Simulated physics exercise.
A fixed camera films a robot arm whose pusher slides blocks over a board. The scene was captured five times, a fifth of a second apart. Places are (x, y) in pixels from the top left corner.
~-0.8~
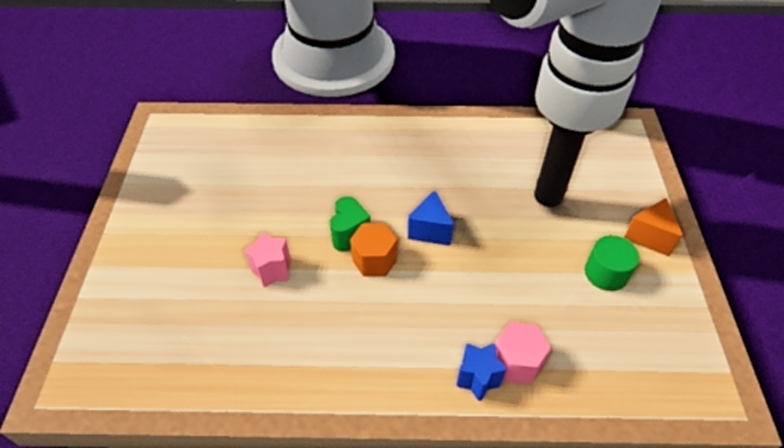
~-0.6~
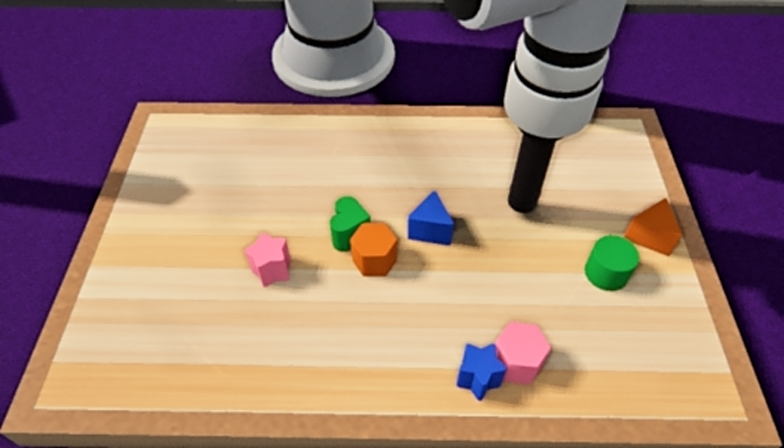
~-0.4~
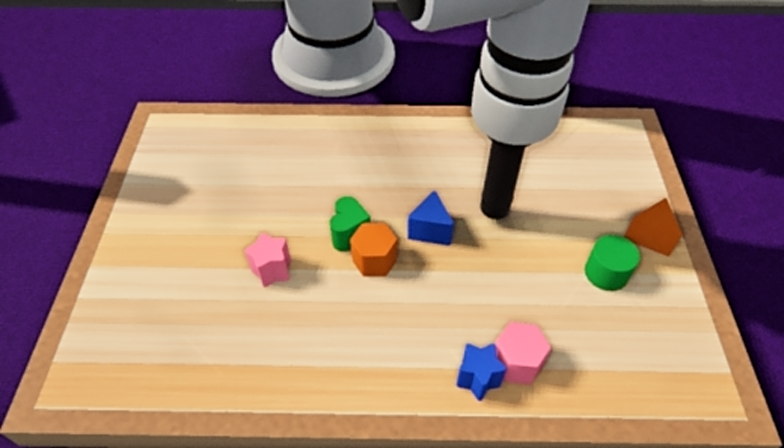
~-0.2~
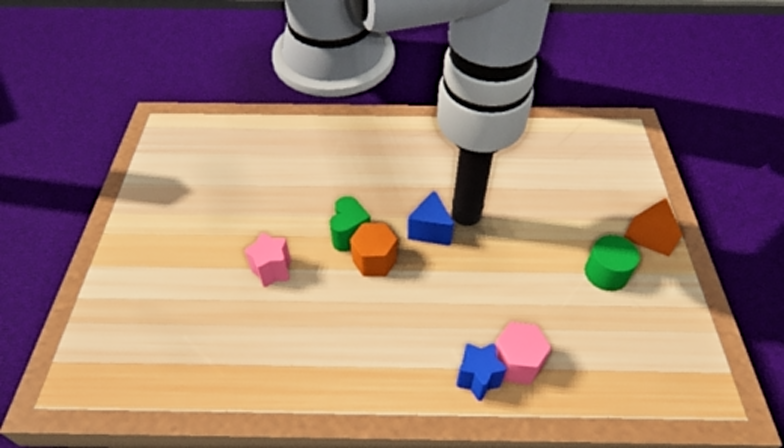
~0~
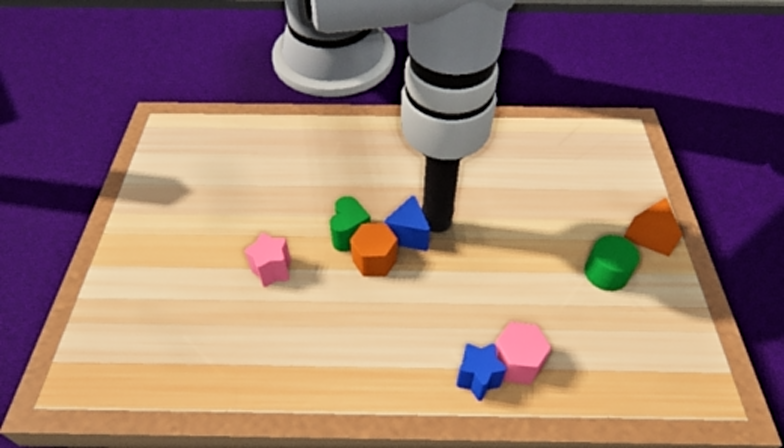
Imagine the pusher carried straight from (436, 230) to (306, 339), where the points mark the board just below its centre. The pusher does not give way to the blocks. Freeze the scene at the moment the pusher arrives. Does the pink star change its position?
The answer is no.
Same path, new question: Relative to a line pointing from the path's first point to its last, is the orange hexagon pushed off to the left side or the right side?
It shifts to the right.
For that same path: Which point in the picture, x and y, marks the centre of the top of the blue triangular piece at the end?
It should be at about (378, 220).
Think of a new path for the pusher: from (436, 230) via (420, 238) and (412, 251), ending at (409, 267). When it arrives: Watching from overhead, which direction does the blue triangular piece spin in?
It turns clockwise.
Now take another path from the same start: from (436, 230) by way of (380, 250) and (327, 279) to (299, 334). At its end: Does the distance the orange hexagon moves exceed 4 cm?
I'd say yes.
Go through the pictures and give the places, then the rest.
The first picture shows tip of the pusher at (548, 197), middles of tops, pink star at (267, 249), green heart block at (348, 213), orange hexagon at (374, 239), blue triangular piece at (432, 210).
The second picture shows pusher at (522, 203), nothing pushed.
The third picture shows pusher at (495, 209), nothing pushed.
The fourth picture shows pusher at (466, 215), nothing pushed.
The fifth picture shows pusher at (437, 222), pink star at (267, 249), green heart block at (348, 213), orange hexagon at (374, 239), blue triangular piece at (409, 214).
The first path, step by step. One third of the way, pusher at (397, 257); green heart block at (336, 213); orange hexagon at (352, 246), turned 30° anticlockwise; blue triangular piece at (378, 220), turned 45° clockwise.
Two thirds of the way, pusher at (352, 293); green heart block at (336, 213); orange hexagon at (335, 250), turned 15° clockwise; blue triangular piece at (378, 220), turned 50° clockwise.
At the end, pusher at (304, 331); pink star unmoved; green heart block at (336, 213); orange hexagon at (335, 250), turned 15° clockwise; blue triangular piece at (378, 220), turned 50° clockwise.
